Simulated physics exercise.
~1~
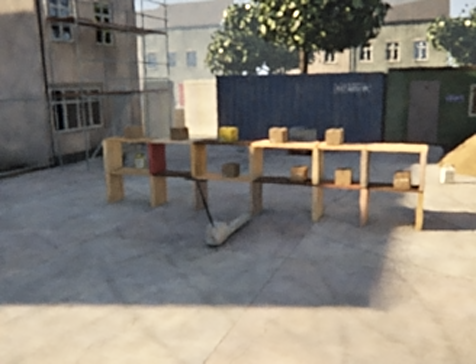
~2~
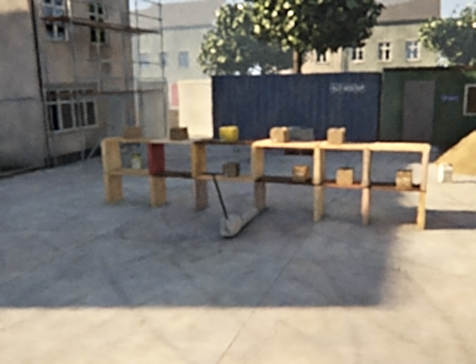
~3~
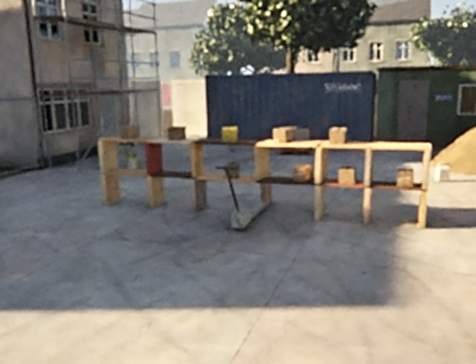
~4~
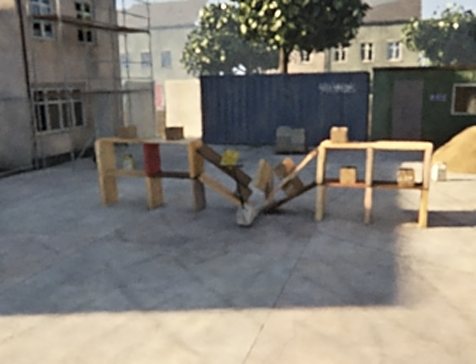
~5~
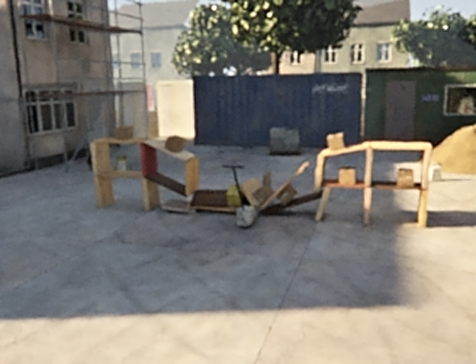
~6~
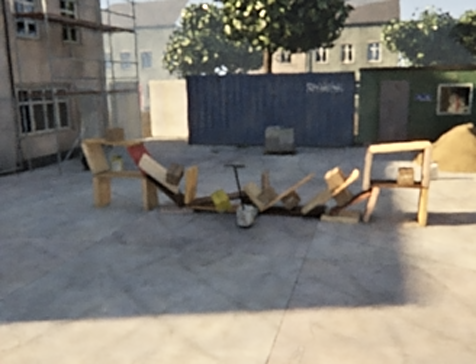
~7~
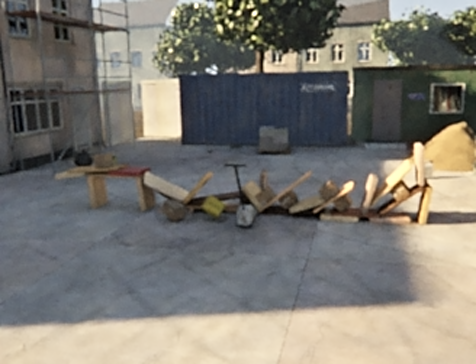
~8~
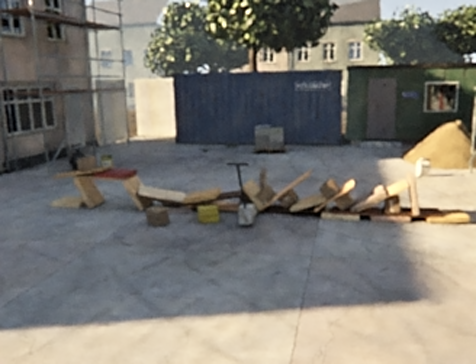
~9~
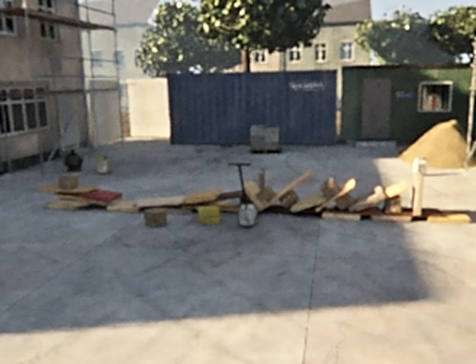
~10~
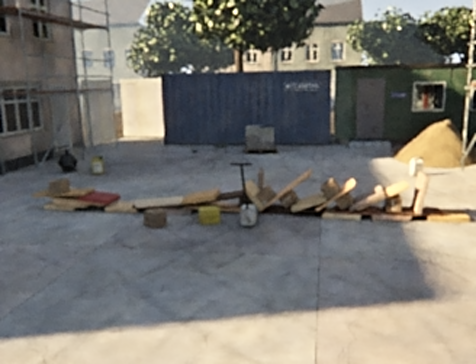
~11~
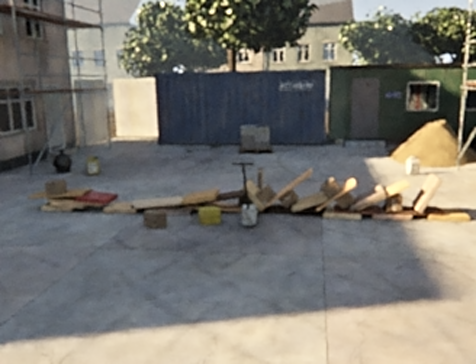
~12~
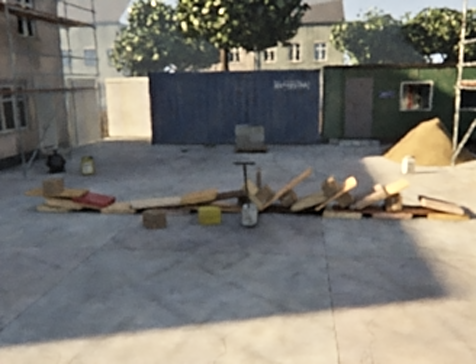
The clip opens on a paved yard where a long two-tier rack of boards and timber slabs stands, holding cartons, with a blue container behind it. A jack slides in low and reaches the foot of a middle upright. The middle of the rack caves in first, its boards folding into a V as the yellow carton drops. The collapse spreads both ways, and the red upright leans and falls to the left while the right end buckles. At last one upright on the far right topples too, leaving a low line of strewn boards and cartons around the jack.
